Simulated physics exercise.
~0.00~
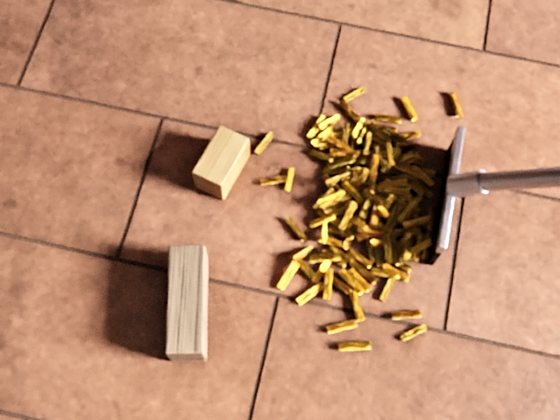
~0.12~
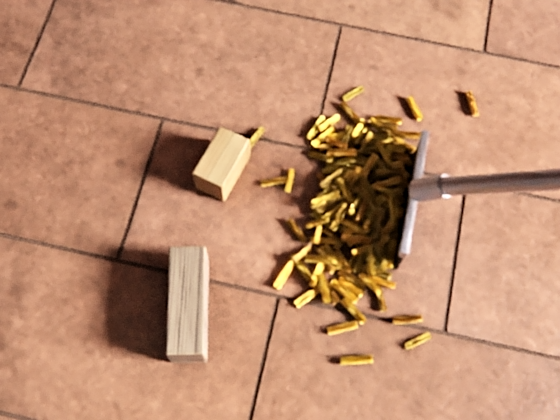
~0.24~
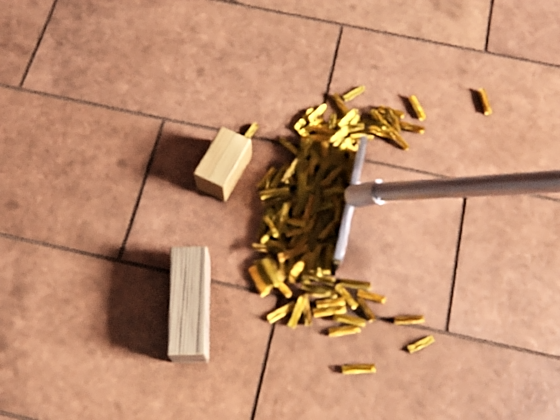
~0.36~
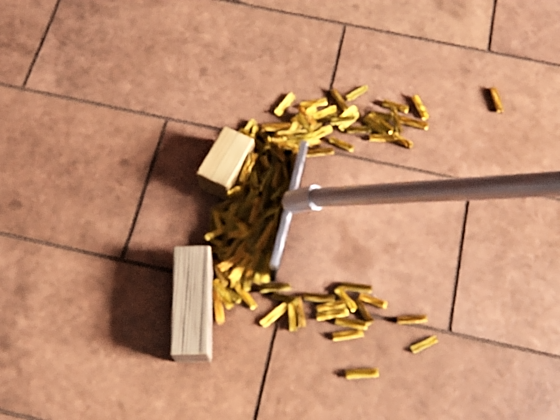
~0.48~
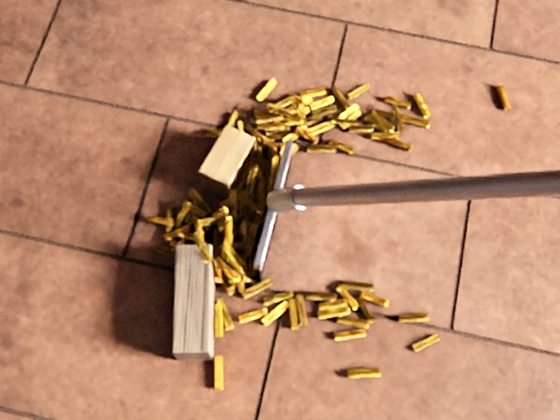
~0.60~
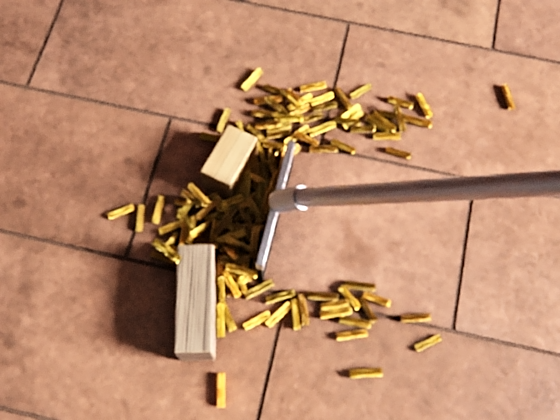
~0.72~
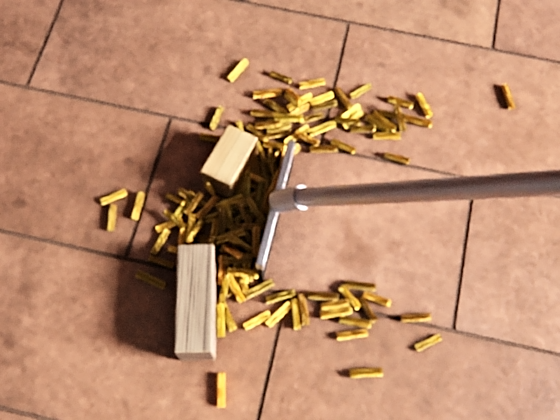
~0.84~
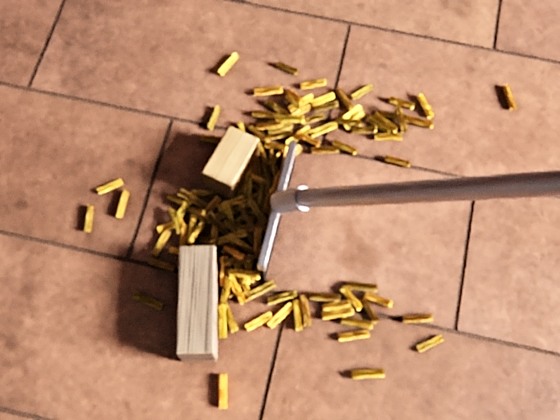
A squeegee pushed a heap of yellow pasta pieces left across a tiled floor toward two wooden blocks, then stopped just short of them, leaving much of the pile jammed before the blocks, some spread around the upper one, and a few pieces through the gap.
